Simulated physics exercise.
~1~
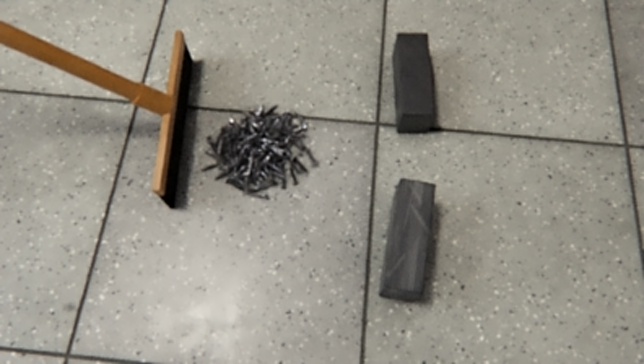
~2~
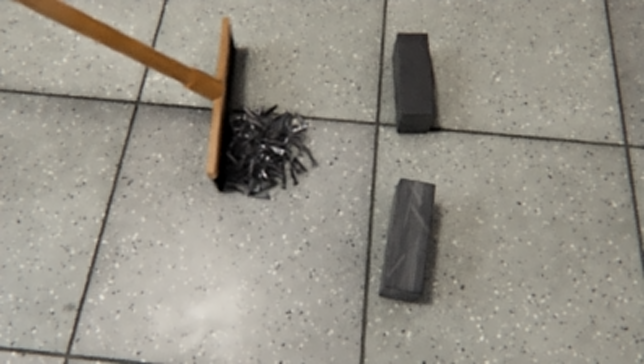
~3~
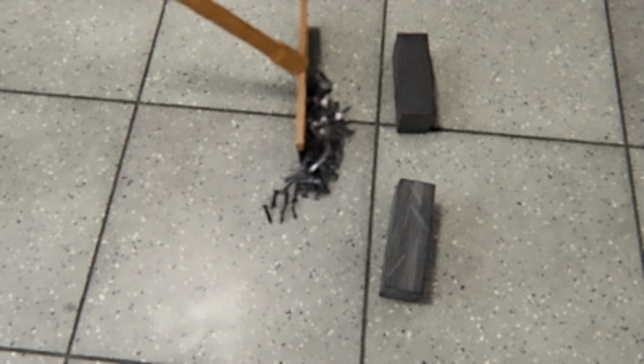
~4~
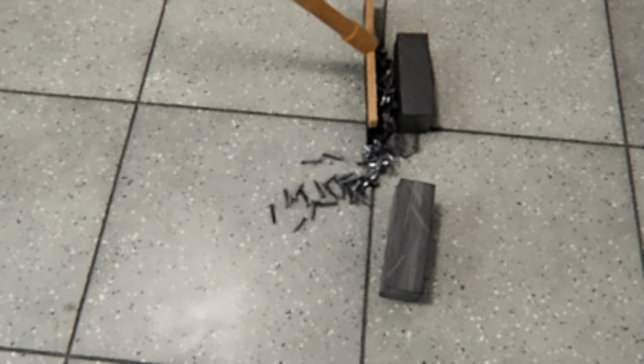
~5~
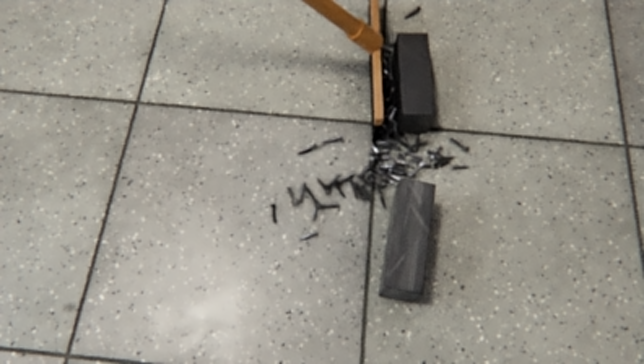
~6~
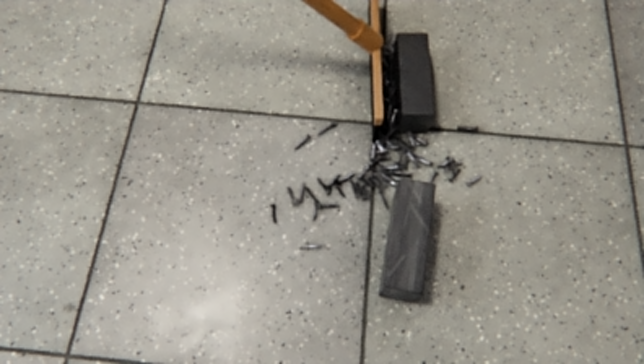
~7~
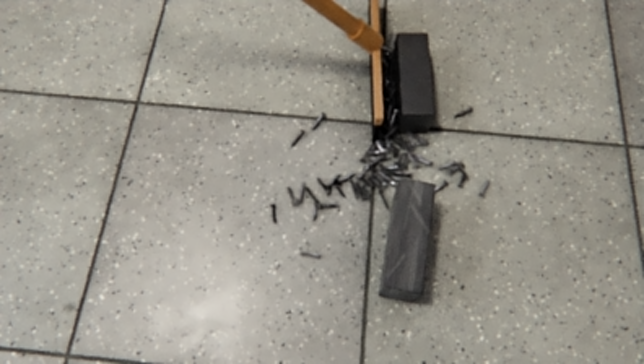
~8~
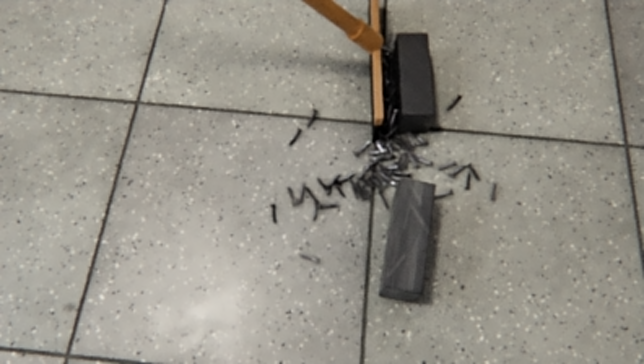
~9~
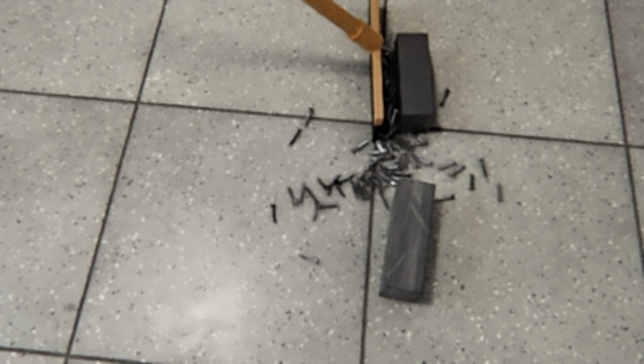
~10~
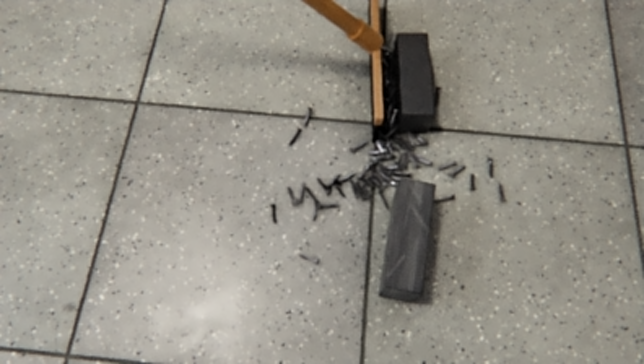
On a speckled grey tiled floor, a squeegee with an orange handle and blade frame stands left of a heap of small dark metal pieces, with two dark blocks lying farther right. The squeegee slides right, reaches the heap and pushes it along. As the pile nears the blocks it stretches out, and some pieces trail off below the blade. The blade comes up close to the upper block and stops, squeezing pieces between them. Others spill toward the gap and scatter briefly. At the end most lie before the blocks, with a few in or beyond the gap.
